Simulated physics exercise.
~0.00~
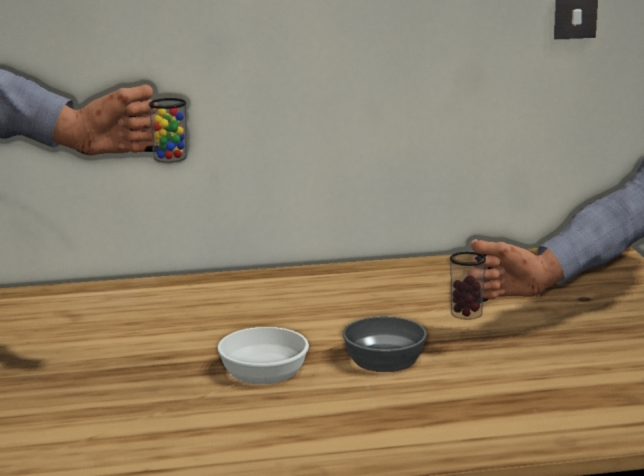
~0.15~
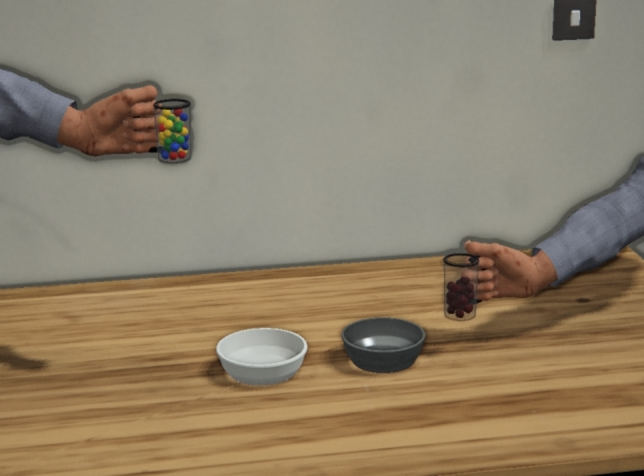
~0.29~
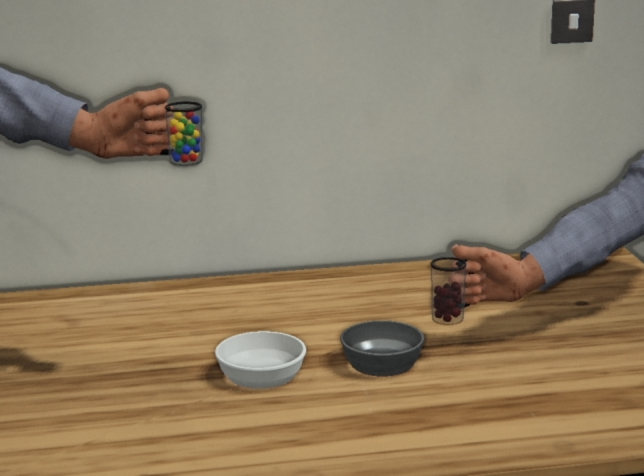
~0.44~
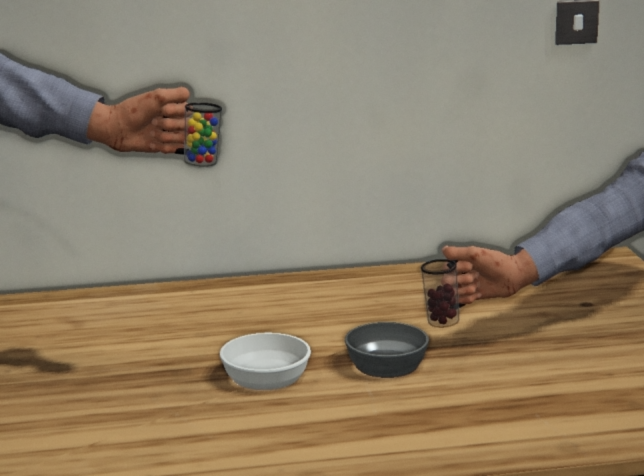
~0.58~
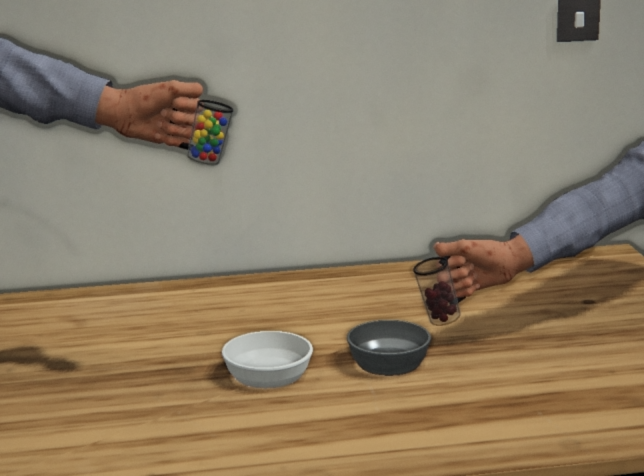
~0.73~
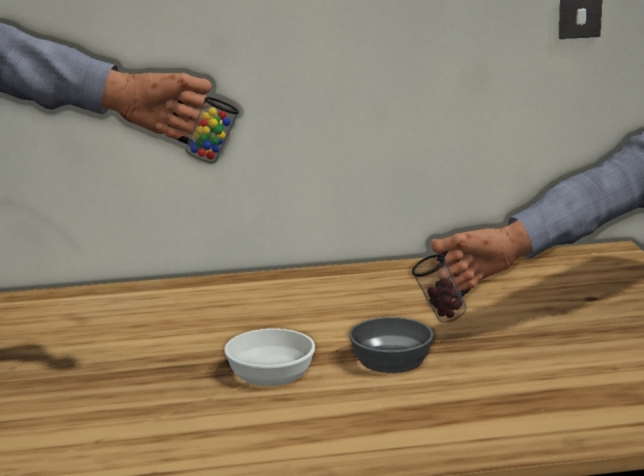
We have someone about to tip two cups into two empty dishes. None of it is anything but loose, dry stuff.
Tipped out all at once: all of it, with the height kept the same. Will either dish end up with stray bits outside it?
As for stray bits, left: Some, right: None.
After 1.09 s, left, the whole lot still in the cup; right, the whole lot still in the cup.
After 1.54 s, left, the whole lot still in the cup; right, the whole lot still in the cup.
After 2.02 s, left, near half still in the cup, a little in the dish, near a third in the air; right, all but a few still in the cup, a little in the dish.
In the end (3.3 s), left, near two thirds in the dish, near a quarter outside the dish; right, the whole lot in the dish, none at all outside the dish.
